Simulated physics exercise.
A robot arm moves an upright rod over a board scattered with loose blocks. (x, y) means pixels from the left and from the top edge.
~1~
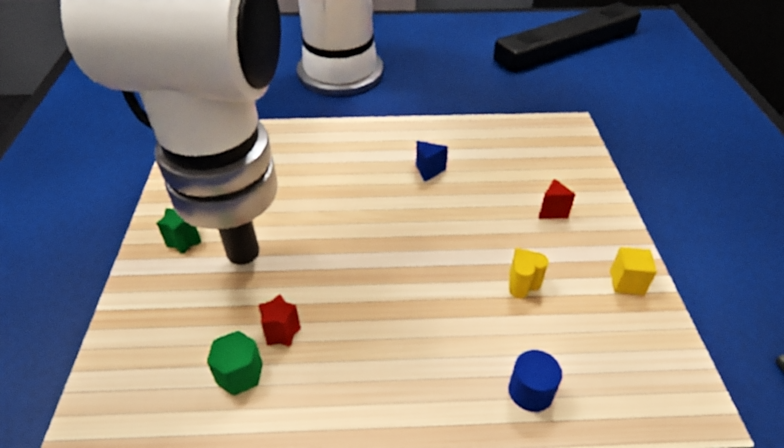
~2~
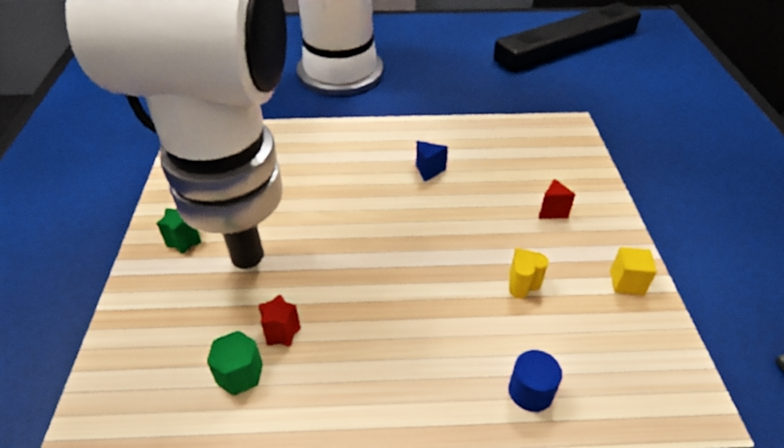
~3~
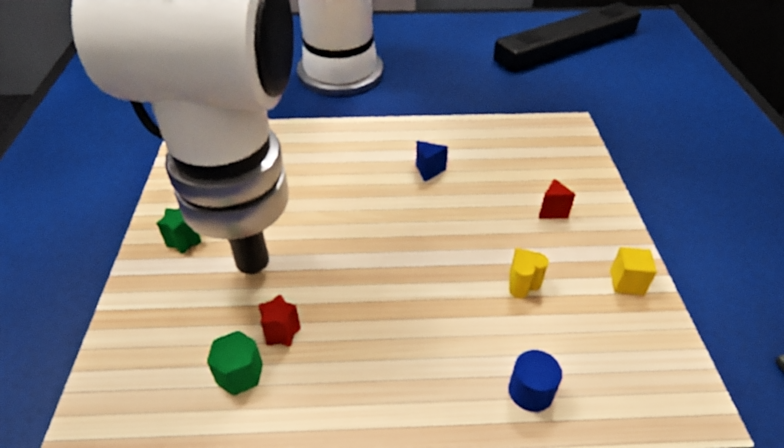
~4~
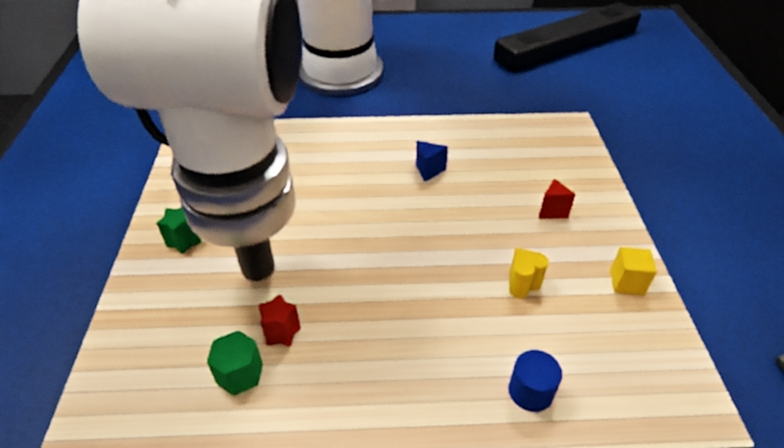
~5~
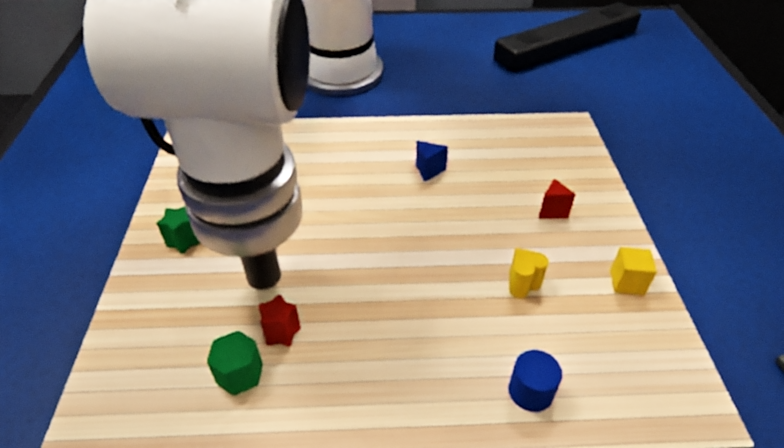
A white robot arm slid its dark rod a short way down and slightly right across a striped wooden board, drawing close to a red star-shaped block, while all the colored blocks stayed still.
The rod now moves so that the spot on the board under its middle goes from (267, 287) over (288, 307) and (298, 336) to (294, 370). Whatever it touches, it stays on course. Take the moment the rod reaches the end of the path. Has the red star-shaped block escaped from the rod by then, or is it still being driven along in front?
It is still there in front.
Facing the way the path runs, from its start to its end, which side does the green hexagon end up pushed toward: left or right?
It slides rightward.
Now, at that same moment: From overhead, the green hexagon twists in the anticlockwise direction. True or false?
False.
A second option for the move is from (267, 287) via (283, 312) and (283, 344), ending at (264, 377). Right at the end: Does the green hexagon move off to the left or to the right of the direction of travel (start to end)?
Goes right.
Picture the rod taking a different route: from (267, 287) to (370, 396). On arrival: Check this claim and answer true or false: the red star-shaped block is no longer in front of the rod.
Answer: True.
On the path given first. One third of the way, rod (286, 298); red star-shaped block (276, 315), turned 15° clockwise.
Two thirds of the way, rod (296, 326); red star-shaped block (271, 338), turned 65° clockwise.
At the end, rod (291, 360); green hexagon (218, 365), turned 45° clockwise; red star-shaped block (259, 374), turned 85° clockwise.
